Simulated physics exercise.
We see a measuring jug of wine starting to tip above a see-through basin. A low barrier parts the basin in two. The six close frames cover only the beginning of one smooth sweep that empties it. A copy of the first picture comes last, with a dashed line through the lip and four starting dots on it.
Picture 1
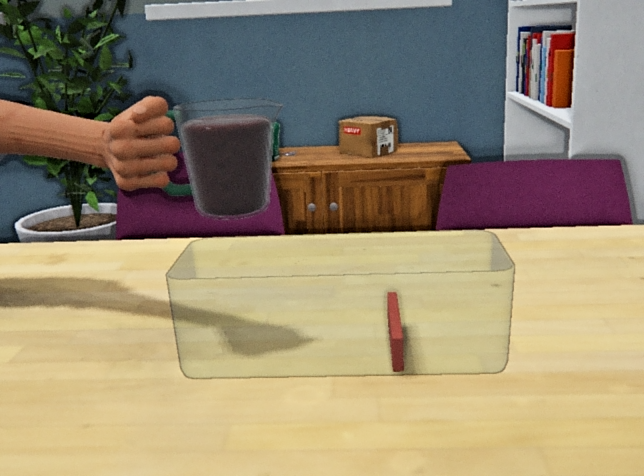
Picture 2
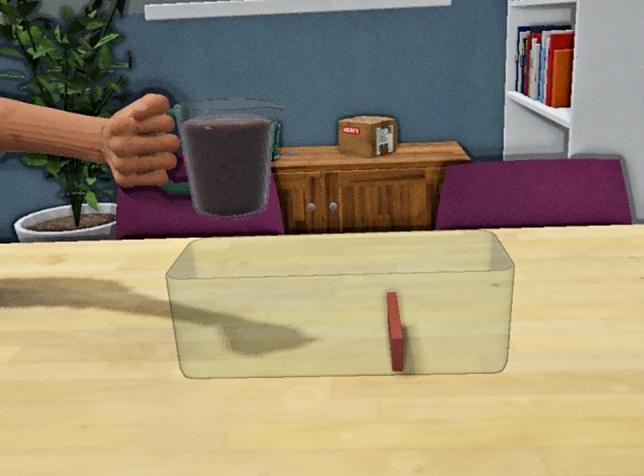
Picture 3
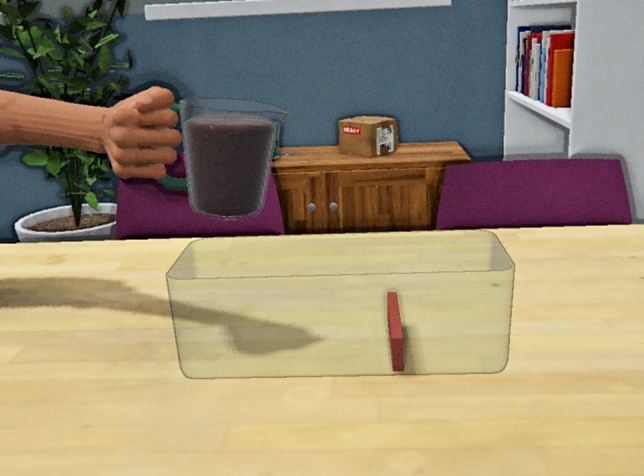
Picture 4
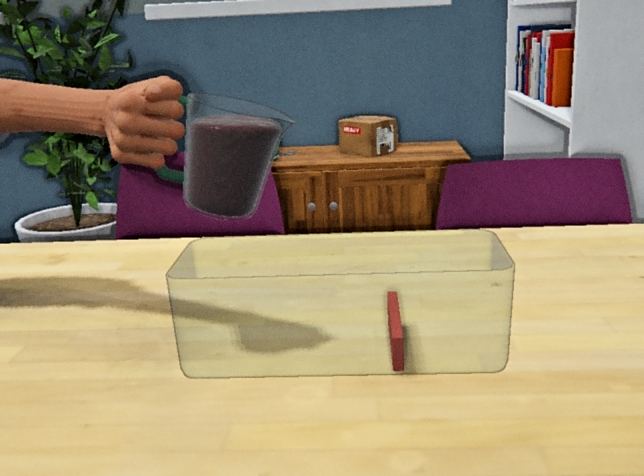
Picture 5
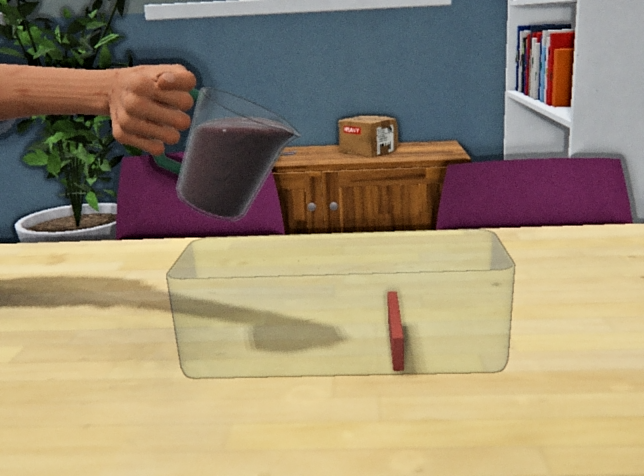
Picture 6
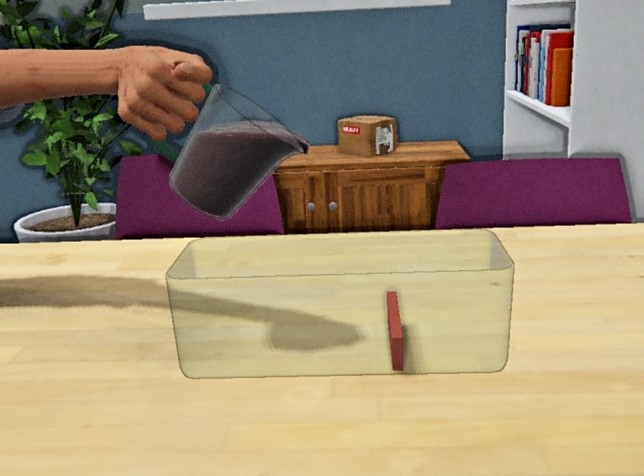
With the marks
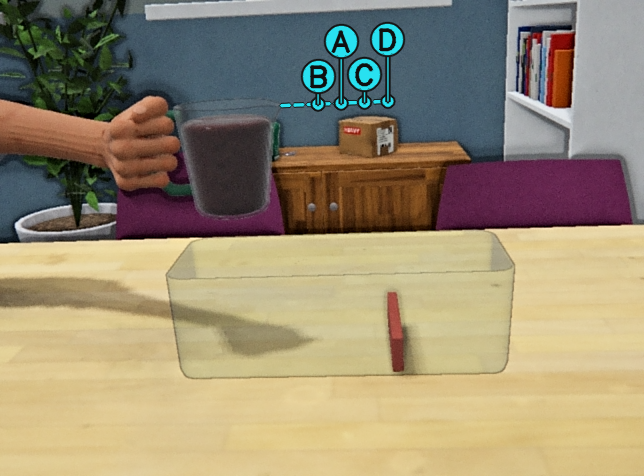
A hand holding a clear jug of dark wine kept it upright above a see-through basin with a low red barrier inside, then tilted it steadily to the right until wine reached over the lip.
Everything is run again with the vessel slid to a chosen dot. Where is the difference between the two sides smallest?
B beats the others.
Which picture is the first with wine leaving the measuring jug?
In picture 6.
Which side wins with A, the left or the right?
More ends on the right.
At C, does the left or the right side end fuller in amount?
More ends on the right.
In cyan, A at (341, 103); B at (318, 104); C at (364, 102); D at (387, 101).
If A is chosen, about 8 % ends left of the wall and 91 % right of it.
If B is chosen, about 55 % ends left of the wall and 44 % right of it.
If C is chosen, about 5 % ends left of the wall and 93 % right of it.
If D is chosen, about 16 % ends left of the wall and 81 % right of it; 3 % is lost outside.
